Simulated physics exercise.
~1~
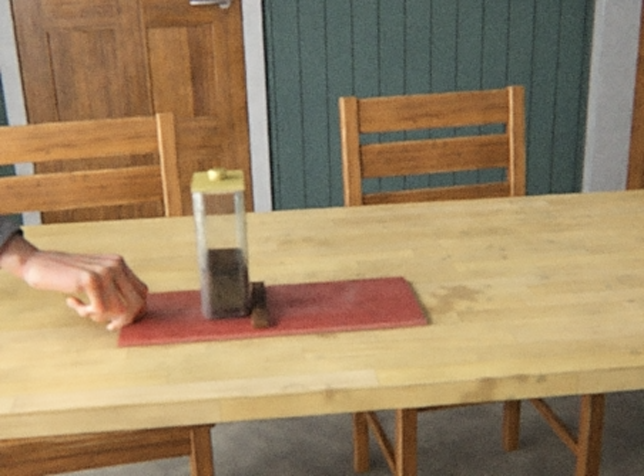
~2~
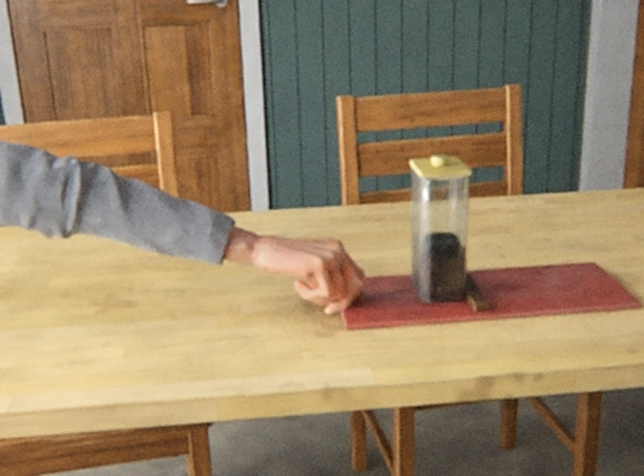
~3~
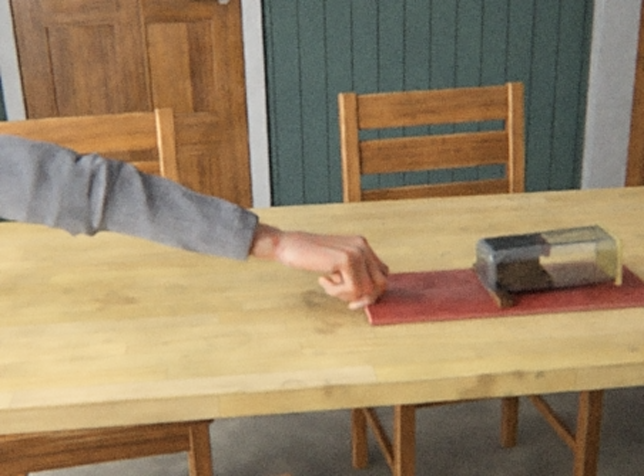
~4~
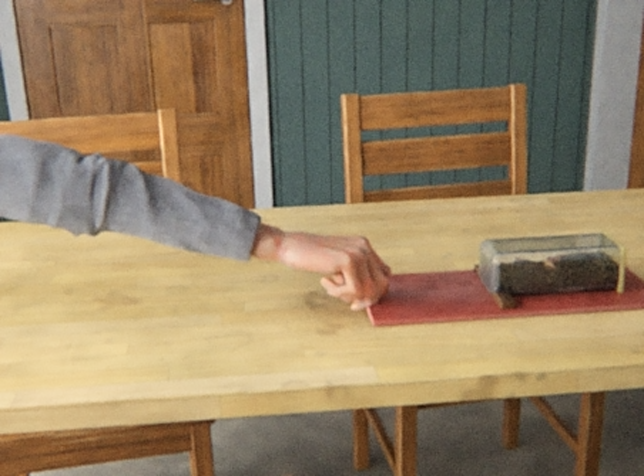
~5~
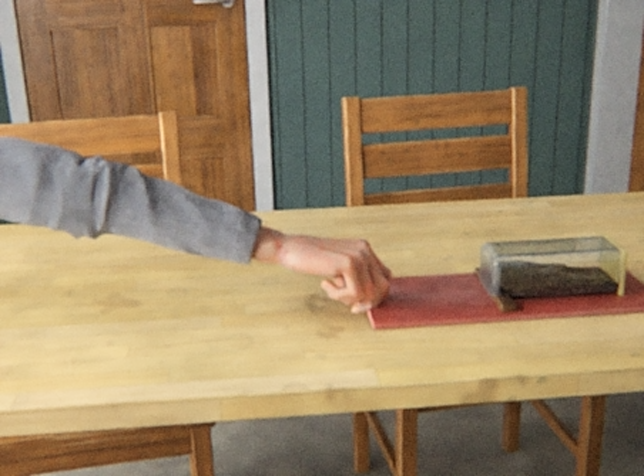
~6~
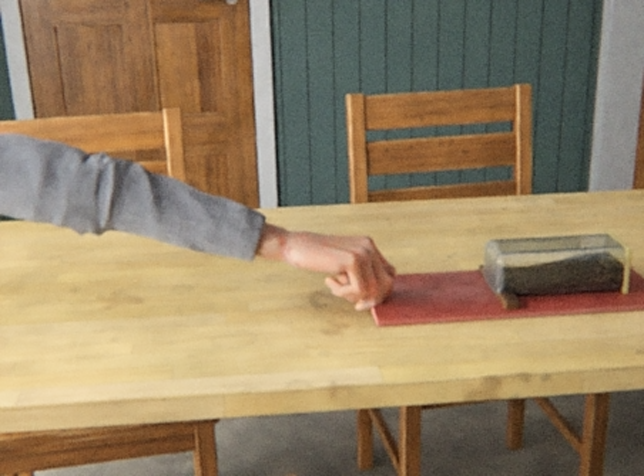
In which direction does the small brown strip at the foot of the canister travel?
The small brown strip moves to the right, along with the red board.
